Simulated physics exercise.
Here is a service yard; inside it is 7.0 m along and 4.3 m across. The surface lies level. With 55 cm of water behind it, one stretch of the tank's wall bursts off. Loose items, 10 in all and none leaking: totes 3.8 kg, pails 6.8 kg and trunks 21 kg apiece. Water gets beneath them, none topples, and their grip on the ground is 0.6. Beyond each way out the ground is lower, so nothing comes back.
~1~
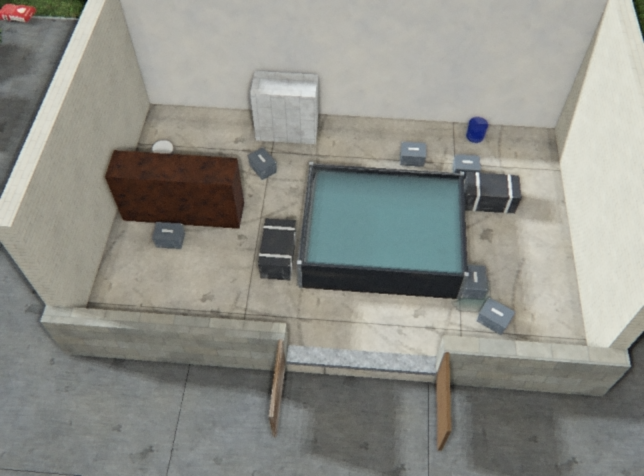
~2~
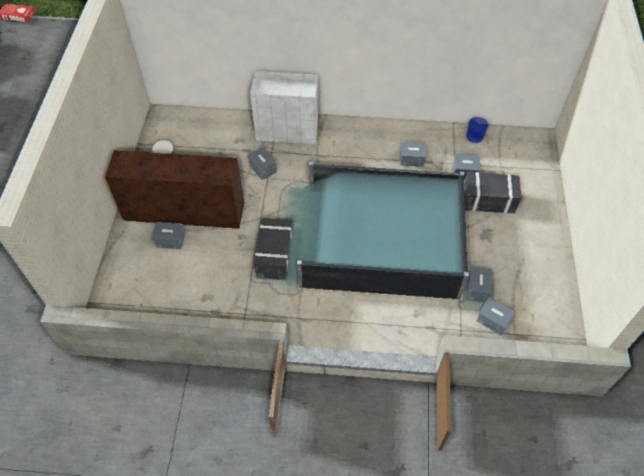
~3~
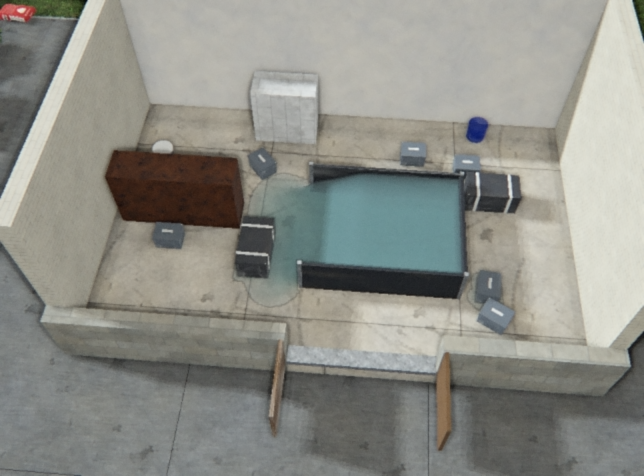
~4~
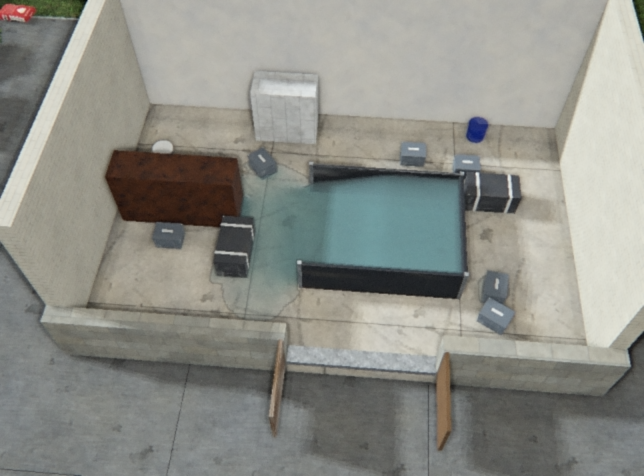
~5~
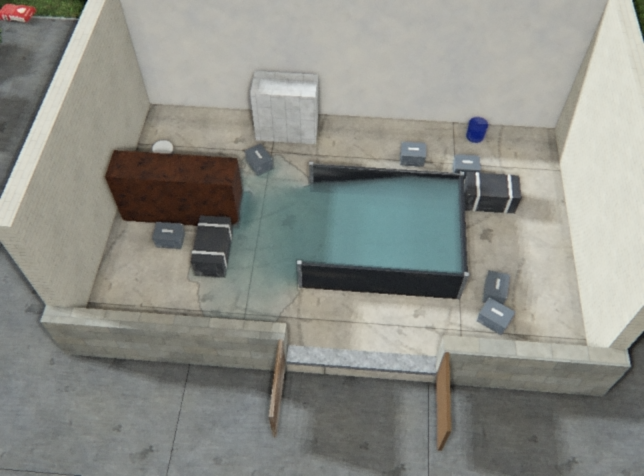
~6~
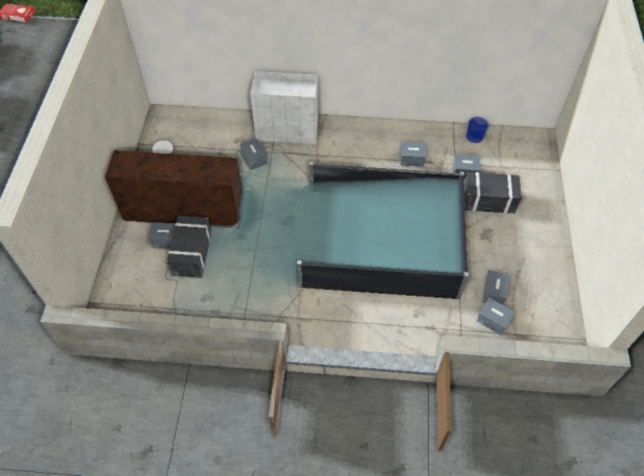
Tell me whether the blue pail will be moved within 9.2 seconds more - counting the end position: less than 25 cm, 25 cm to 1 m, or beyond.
The blue pail slides a little.
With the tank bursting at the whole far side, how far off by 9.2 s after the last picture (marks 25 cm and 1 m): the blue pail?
Then the blue pail travels far.
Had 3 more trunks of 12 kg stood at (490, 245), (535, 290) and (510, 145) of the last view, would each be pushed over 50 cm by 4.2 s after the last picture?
In that order: Under, less, under.
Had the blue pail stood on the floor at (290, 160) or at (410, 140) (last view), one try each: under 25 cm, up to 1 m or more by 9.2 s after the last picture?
In that order: It travels far; it slides a little.
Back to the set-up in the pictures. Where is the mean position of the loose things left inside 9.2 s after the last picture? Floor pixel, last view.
Near (424, 206).
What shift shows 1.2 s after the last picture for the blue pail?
Roughly 0 cm by then.
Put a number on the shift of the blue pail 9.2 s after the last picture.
Roughly 60 cm.
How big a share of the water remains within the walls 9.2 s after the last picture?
About 94 per cent.
Then, 1.2 s after the last picture the blue pail is near (479, 124), 0.0 m from its start, aground; 0 of 10 are out; 3 afloat.
Then, 3.8 s after the last picture the blue pail is near (479, 124), 0.0 m from its start, aground; 0 of 10 are out; 4 afloat.
Then, 6.2 s after the last picture the blue pail is near (507, 133), 0.5 m from its start, aground; 0 of 10 are out; 5 afloat.
Then, 9.2 s after the last picture the blue pail is near (514, 135), 0.6 m from its start, aground; 0 of 10 are out; 6 afloat.
